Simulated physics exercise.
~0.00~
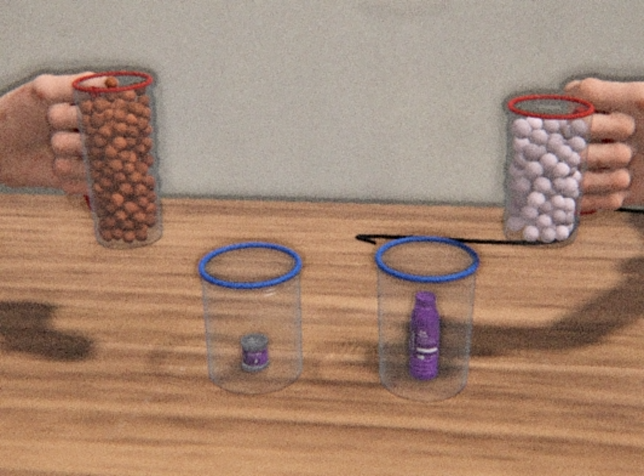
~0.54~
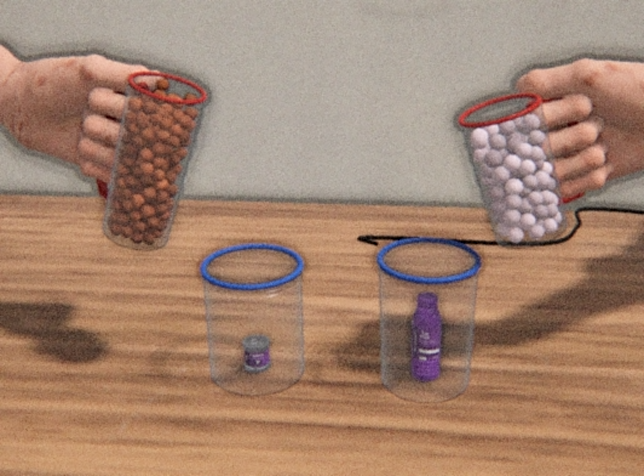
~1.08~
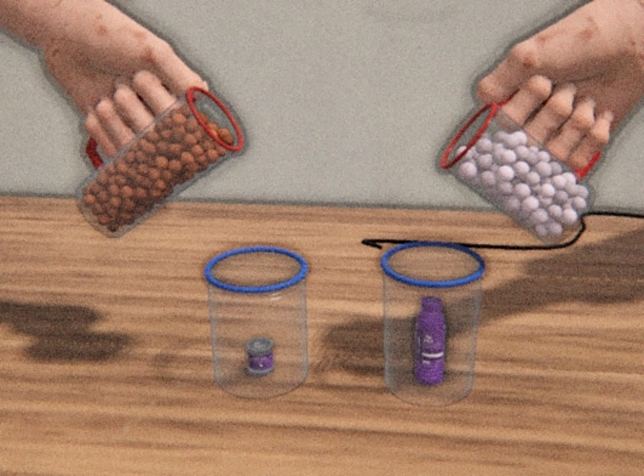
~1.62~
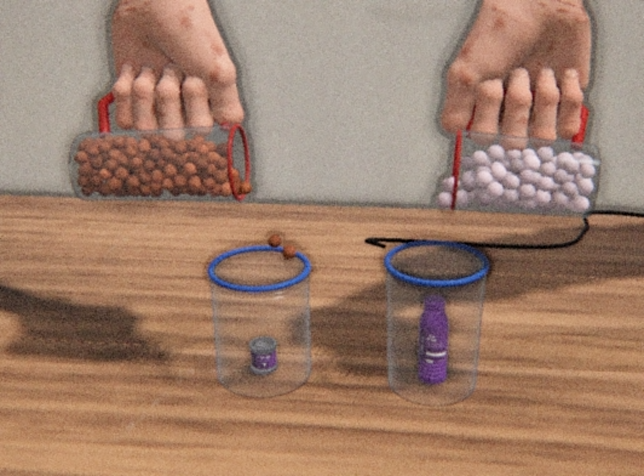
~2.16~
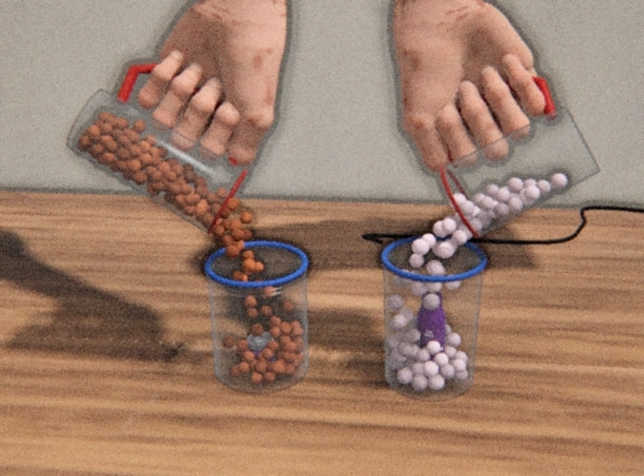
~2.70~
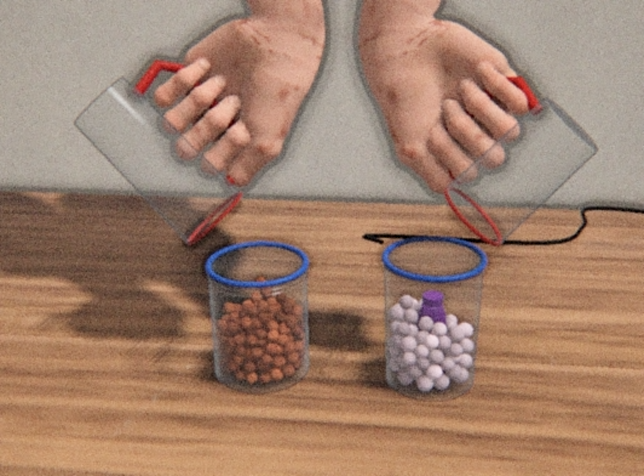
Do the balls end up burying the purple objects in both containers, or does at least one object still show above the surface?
One still shows. The short object on the left is covered by the brown balls, while the top of the bottle on the right stays in view above the whitish ones.
